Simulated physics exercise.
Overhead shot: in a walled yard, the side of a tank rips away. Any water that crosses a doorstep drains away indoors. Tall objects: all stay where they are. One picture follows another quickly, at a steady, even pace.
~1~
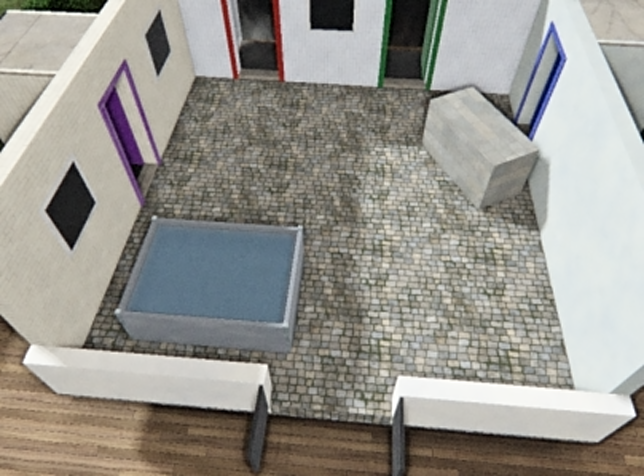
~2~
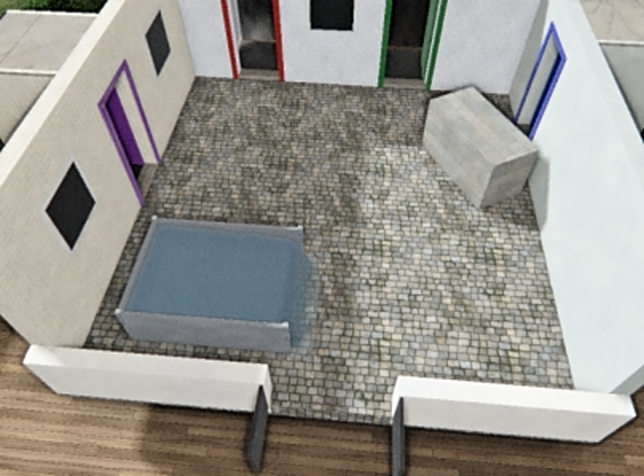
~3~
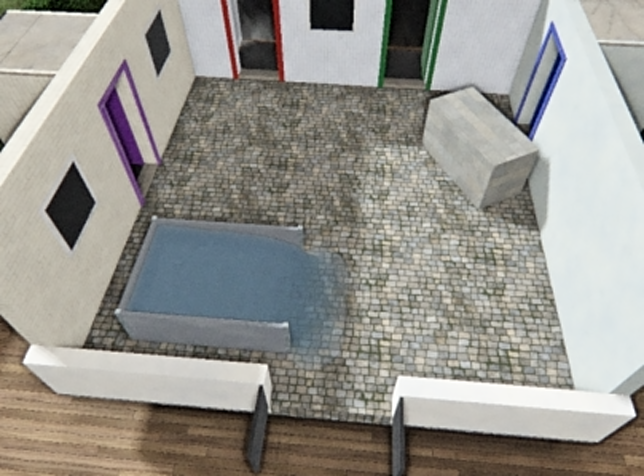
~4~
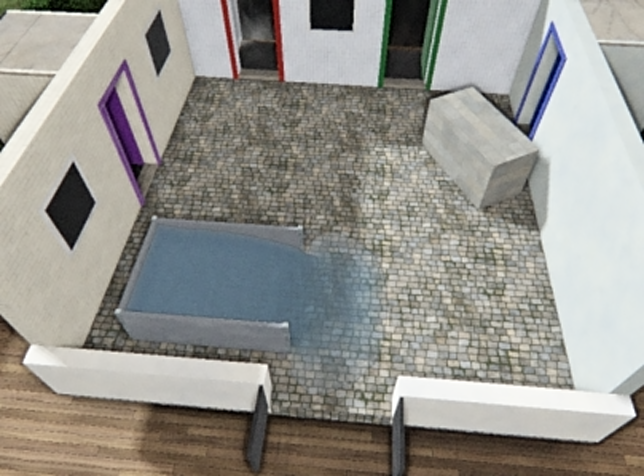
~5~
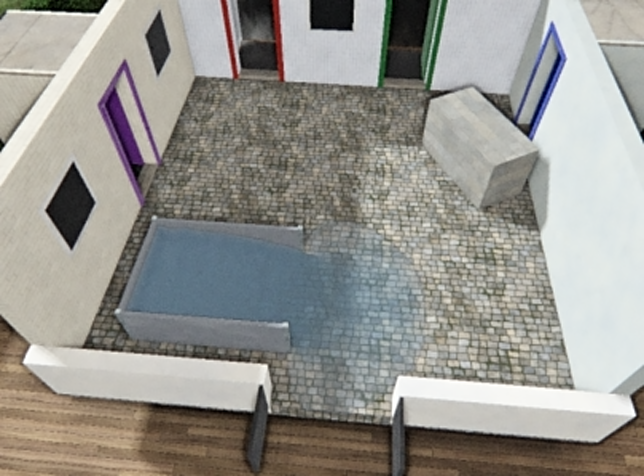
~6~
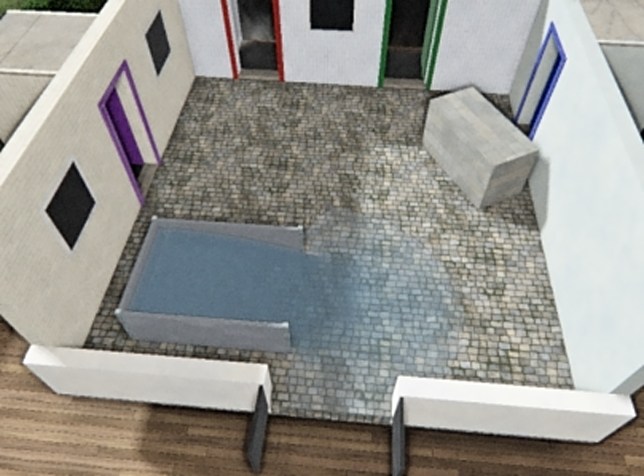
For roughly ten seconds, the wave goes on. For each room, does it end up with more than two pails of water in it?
In the end most likely the green door gets two buckets or less; most likely the blue door gets two buckets or less; most likely the red door gets two buckets or less; most likely the purple door gets two buckets or less.
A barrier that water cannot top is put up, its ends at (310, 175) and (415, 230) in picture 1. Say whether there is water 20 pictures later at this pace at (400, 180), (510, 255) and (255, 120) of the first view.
Taking the points in turn, they are high and dry, inundated and high and dry.
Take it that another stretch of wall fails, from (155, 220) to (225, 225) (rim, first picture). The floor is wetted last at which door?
You want the one in blue.
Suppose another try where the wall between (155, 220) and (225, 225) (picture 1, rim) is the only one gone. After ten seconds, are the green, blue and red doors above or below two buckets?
Result - green door: Below the limit; blue door: Above the limit; red door: Above the limit.
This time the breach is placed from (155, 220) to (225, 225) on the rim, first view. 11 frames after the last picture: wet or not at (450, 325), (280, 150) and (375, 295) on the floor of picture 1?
In the order you gave them, I get still bare, drenched, still bare.
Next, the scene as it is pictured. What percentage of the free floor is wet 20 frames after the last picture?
That should be about 40 %.
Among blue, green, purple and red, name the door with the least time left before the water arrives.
It is the blue-painted one.
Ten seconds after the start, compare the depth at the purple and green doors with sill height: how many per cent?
In order: Roughly 60 % and 80 %.
A moment on, water covers 30 % of the floor; the green door not reached, the blue door not reached, the red door not reached, the purple door not reached.
Next, water covers 35 % of the floor; the green door not reached, the blue door not reached, the red door not reached, the purple door not reached.
Then, water covers 40 % of the floor; the green door not reached, the blue door wet at the sill, nothing in, the red door not reached, the purple door not reached.
Later, water covers 65 % of the floor; the green door wet at the sill, nothing in, the blue door wet at the sill, nothing in, the red door not reached, the purple door not reached.
In the end, water covers 90 % of the floor; the green door under two buckets in, the blue door wet at the sill, nothing in, the red door wet at the sill, nothing in, the purple door wet at the sill, nothing in.
